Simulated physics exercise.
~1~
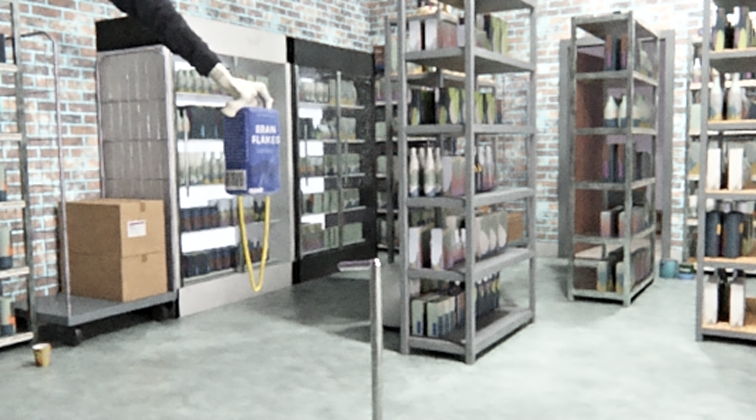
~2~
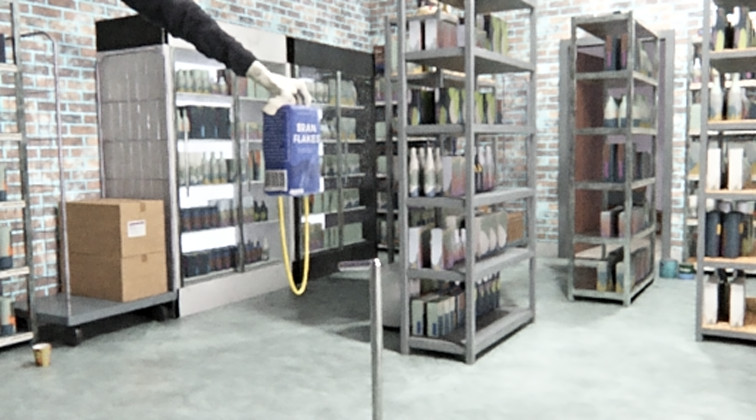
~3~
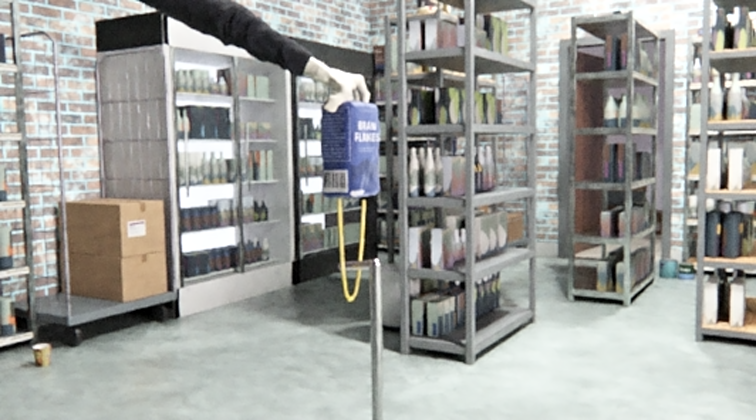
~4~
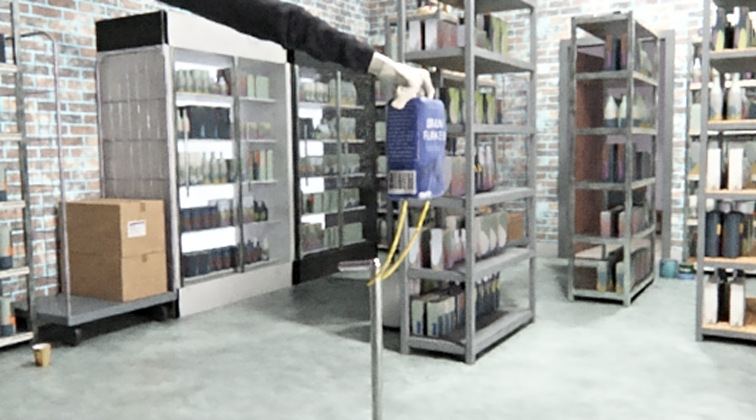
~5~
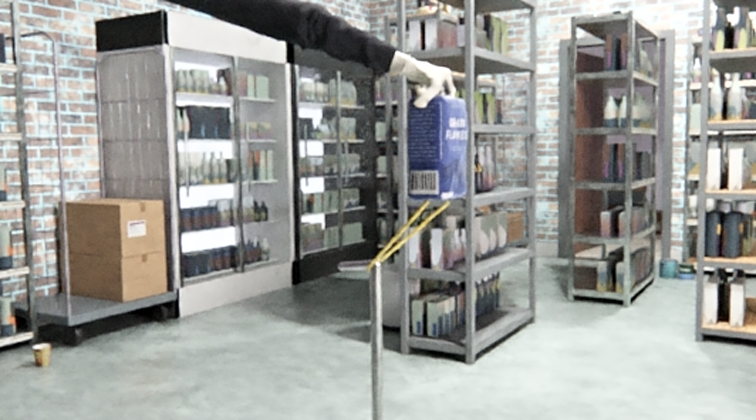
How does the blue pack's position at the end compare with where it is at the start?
At the start the blue pack is in front of the glass-fronted cabinets, well to the left of the metal post. By the end it is just to the right of the post, in front of the tall grey shelves.
